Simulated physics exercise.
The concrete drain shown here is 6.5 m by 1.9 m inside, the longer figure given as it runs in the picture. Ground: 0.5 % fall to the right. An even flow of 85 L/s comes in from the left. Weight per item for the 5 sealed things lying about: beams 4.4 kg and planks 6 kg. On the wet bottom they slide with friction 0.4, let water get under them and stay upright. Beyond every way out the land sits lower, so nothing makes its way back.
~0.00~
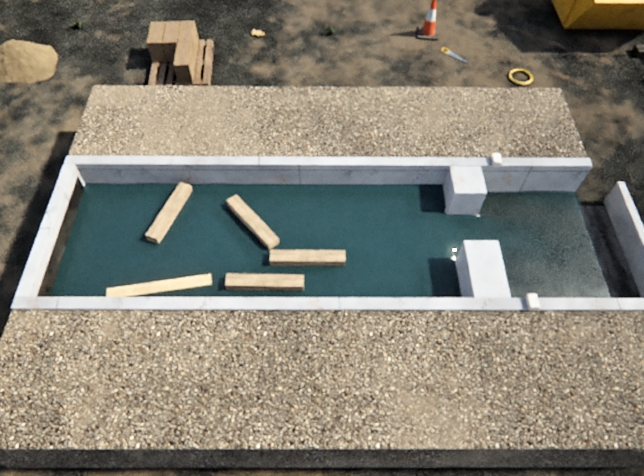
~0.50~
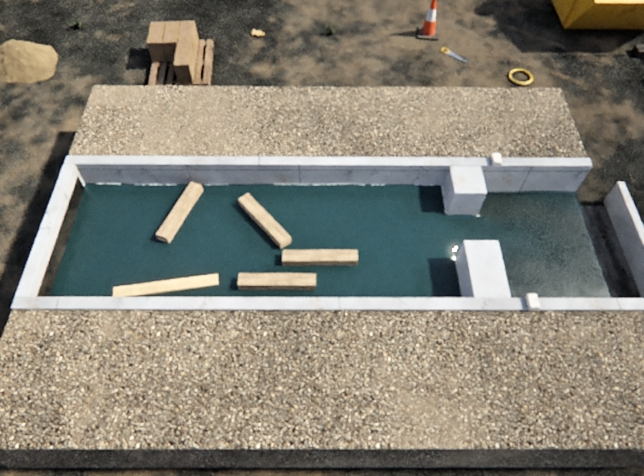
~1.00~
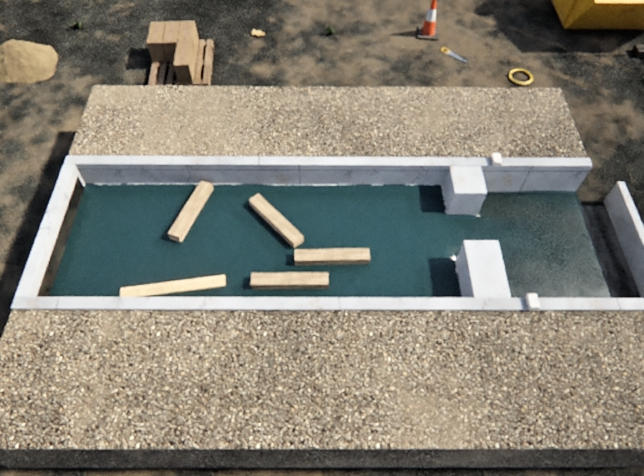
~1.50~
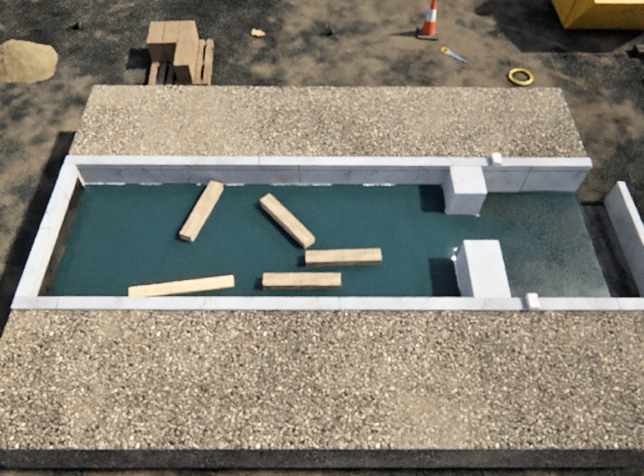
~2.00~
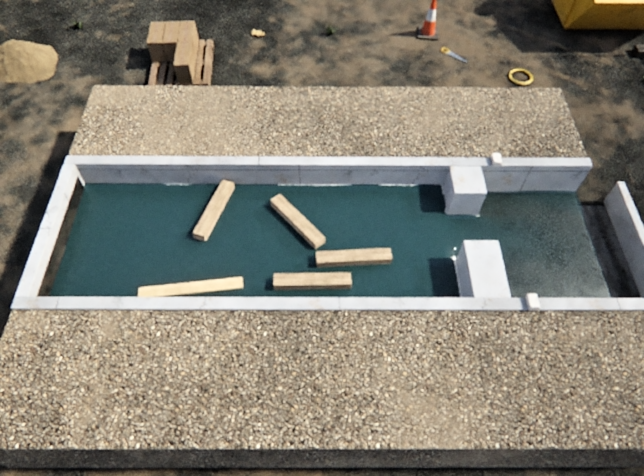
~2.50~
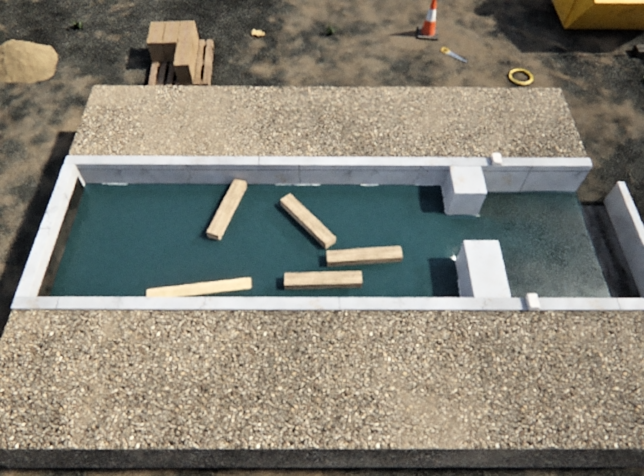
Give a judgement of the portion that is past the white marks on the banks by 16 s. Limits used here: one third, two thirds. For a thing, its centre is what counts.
Most likely a minimum of two thirds.
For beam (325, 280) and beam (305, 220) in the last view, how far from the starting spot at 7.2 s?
In order: 200 cm and 200 cm.
After 3.5 s 0 of 5 are over the mark; 5 afloat.
After 7.2 s 1 of 5 are over the mark; 4 afloat.
After 12.0 s 3 of 5 are over the mark; 2 afloat.
After 16.0 s 4 of 5 are over the mark; 1 afloat.
